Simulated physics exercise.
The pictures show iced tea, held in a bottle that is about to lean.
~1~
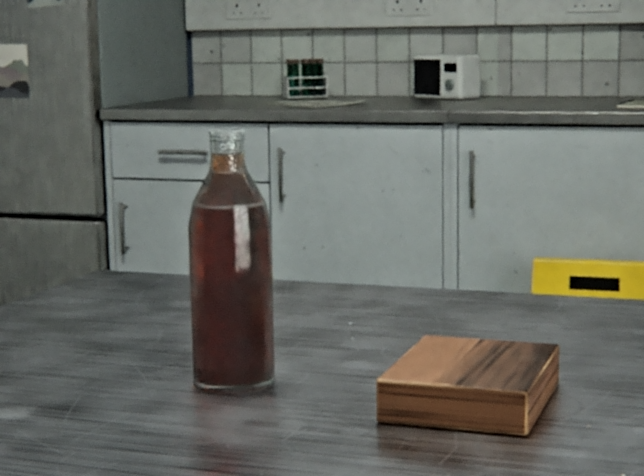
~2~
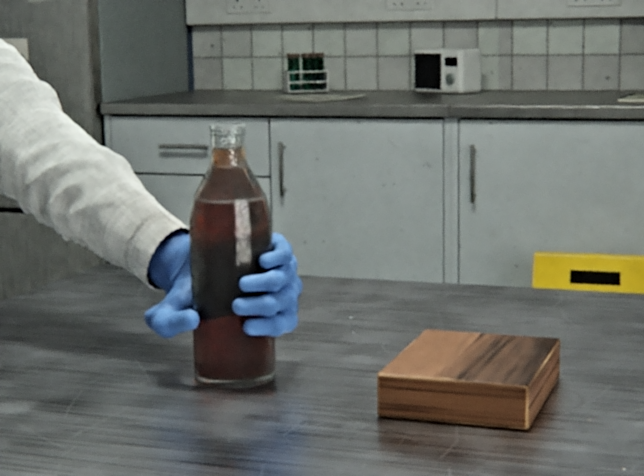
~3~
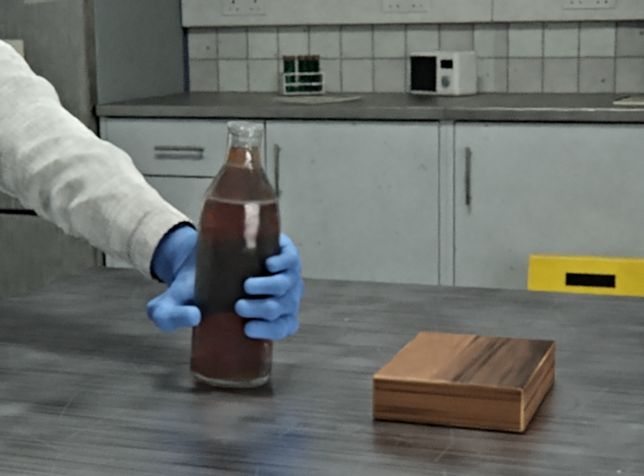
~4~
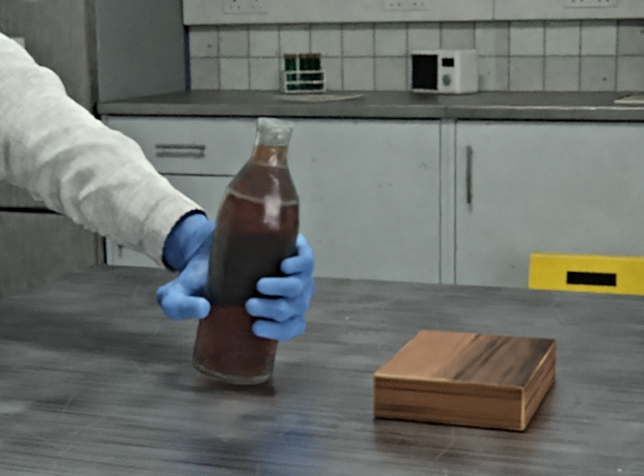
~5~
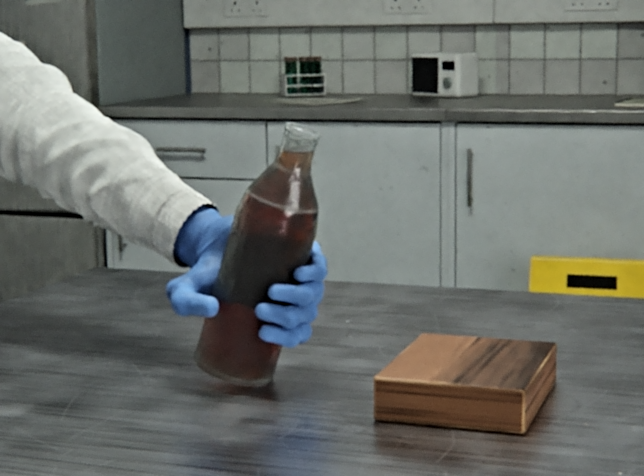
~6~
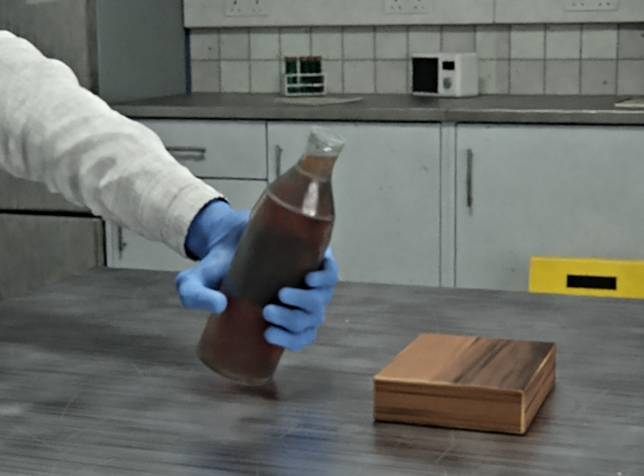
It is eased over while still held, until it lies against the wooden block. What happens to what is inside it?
It brims over.
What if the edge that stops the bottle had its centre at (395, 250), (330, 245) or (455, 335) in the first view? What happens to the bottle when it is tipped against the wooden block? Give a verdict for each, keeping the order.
Taking them in order: Keeps every drop, keeps every drop, overflows.
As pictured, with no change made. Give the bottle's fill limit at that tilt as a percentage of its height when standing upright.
It can go up to close to 70 per cent.
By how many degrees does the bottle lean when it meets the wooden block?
I'd put it at roughly 75 degrees from the vertical.
Shortly, the bottle leans by about 45°; none is lost.
Then, the bottle leans by about 65°; it has lost some; nearly all of the iced tea is inside.
At the finish, the bottle leans by about 75°, against the wooden block; it has lost some; nearly all of the iced tea is inside.
